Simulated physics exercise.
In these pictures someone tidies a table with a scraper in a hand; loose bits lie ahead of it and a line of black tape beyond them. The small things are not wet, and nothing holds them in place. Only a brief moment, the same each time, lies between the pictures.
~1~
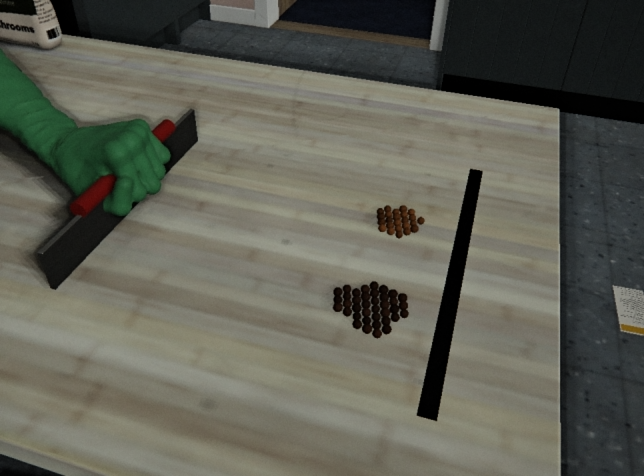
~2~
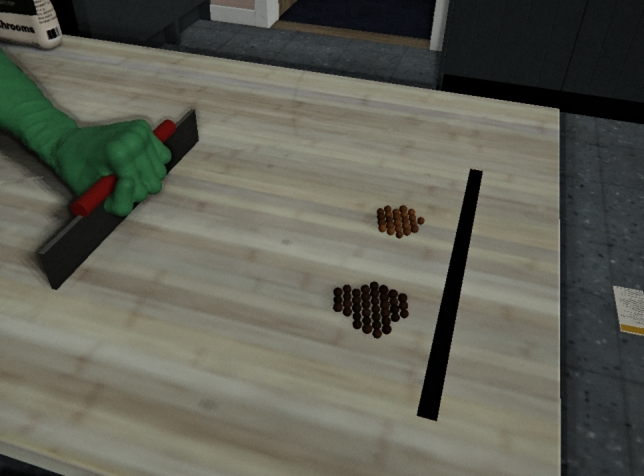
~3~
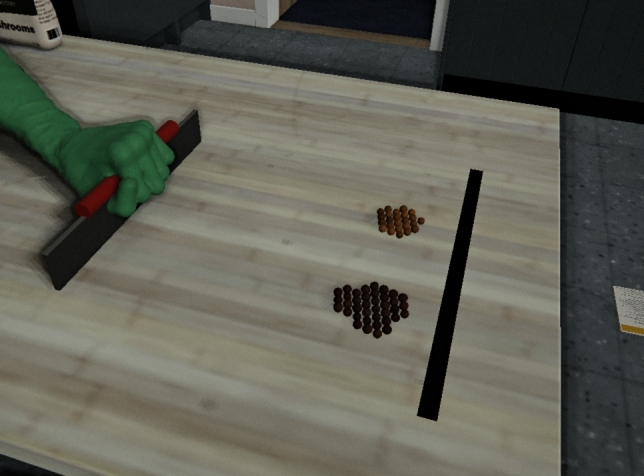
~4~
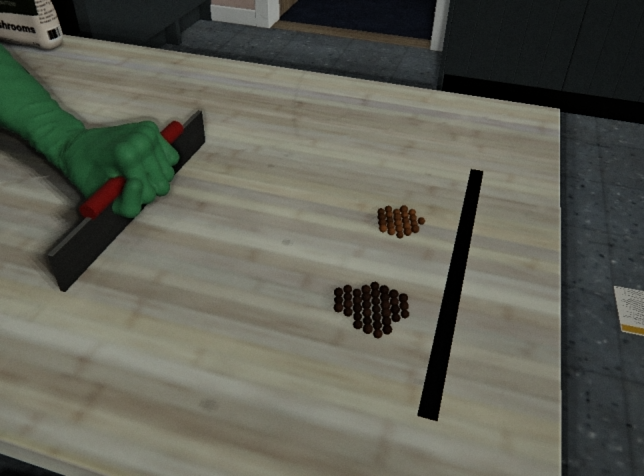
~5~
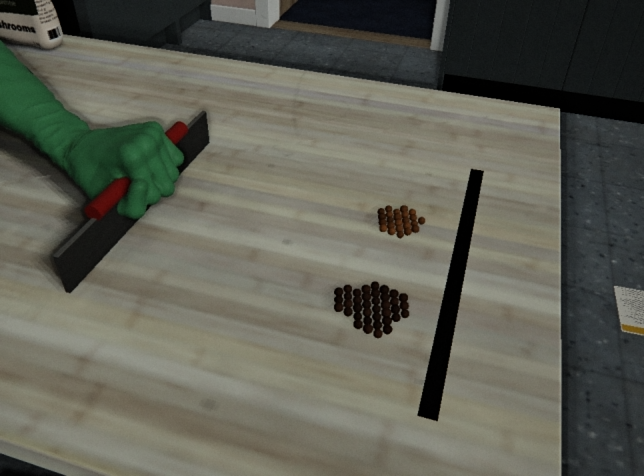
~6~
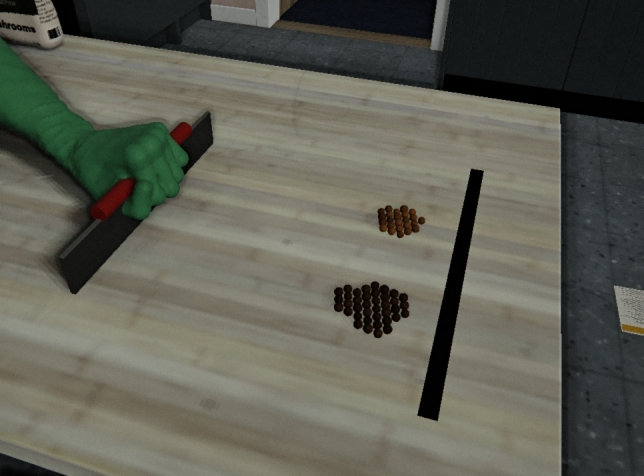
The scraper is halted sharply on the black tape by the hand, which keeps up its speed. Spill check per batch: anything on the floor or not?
Near batch - none on the floor; far batch - none on the floor.
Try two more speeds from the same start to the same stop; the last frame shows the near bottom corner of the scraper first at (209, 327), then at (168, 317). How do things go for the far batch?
First place: It spills some off. Second place: It spills some off.
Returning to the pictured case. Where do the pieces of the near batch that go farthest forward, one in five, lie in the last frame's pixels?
My best guess is around (490, 343) in the final picture.
Then, 1.87 s past the last view, scraper still moving, near (303, 203); near batch all on the table, its front near (405, 314); far batch all on the table, its front near (422, 221).
Then, 3.75 s past the last view, scraper stopped at the black tape; near batch all on the table, its front near (493, 325); far batch all on the table, its front near (499, 244).
Finally, scraper stopped at the black tape; near batch all on the table, its front near (497, 326); far batch all on the table, its front near (502, 244).
